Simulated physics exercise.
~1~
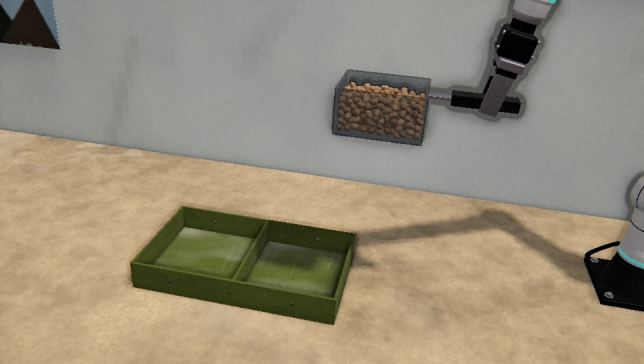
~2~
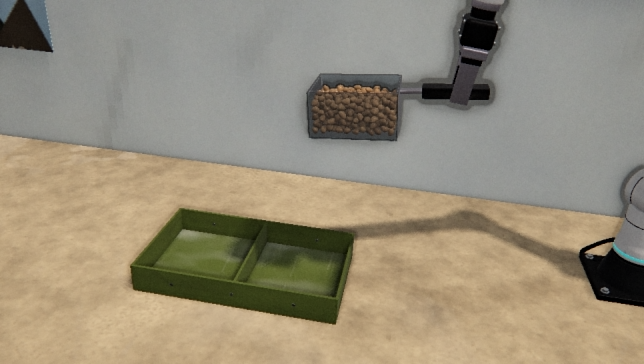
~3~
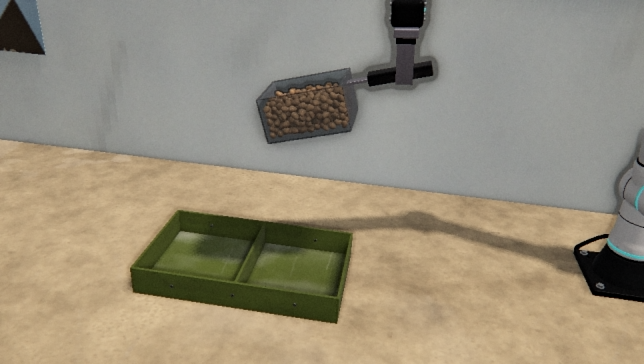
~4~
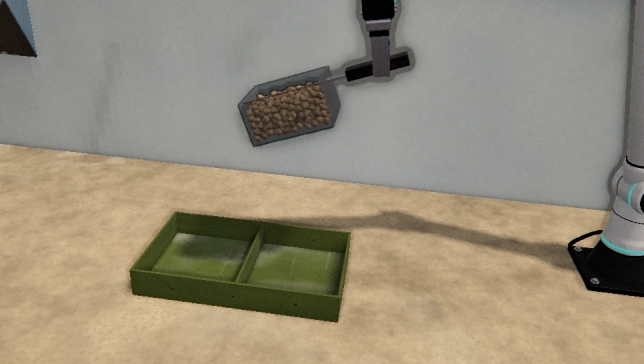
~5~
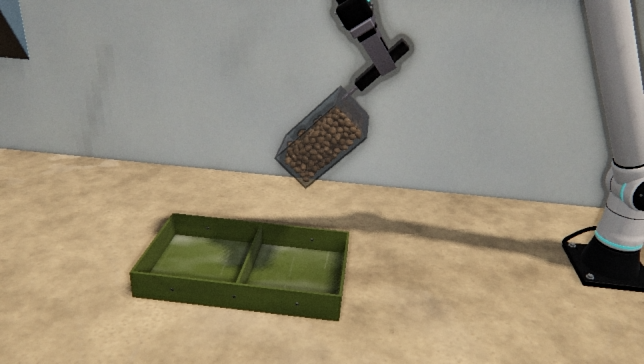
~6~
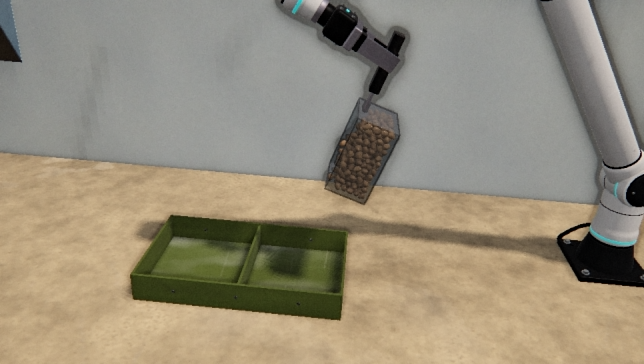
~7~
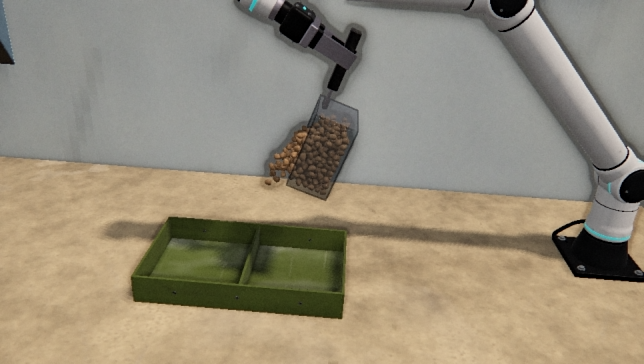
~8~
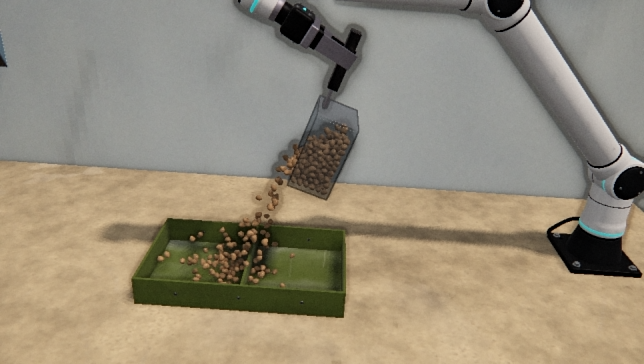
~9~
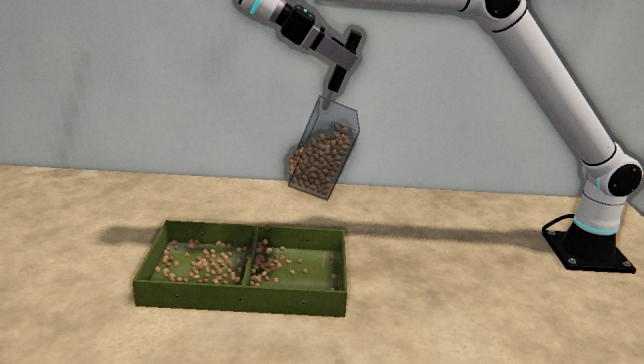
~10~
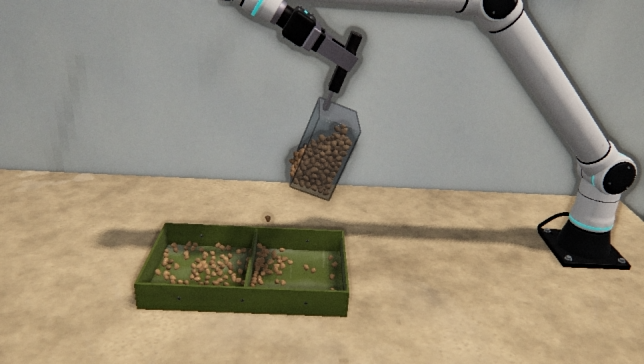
On a sandy-coloured surface by a grey wall, a robot arm carries a clear box of brown beans left above a green divided crate, tips it steeply and spills some into both parts, more on the left, then holds the box still, many beans remaining inside.
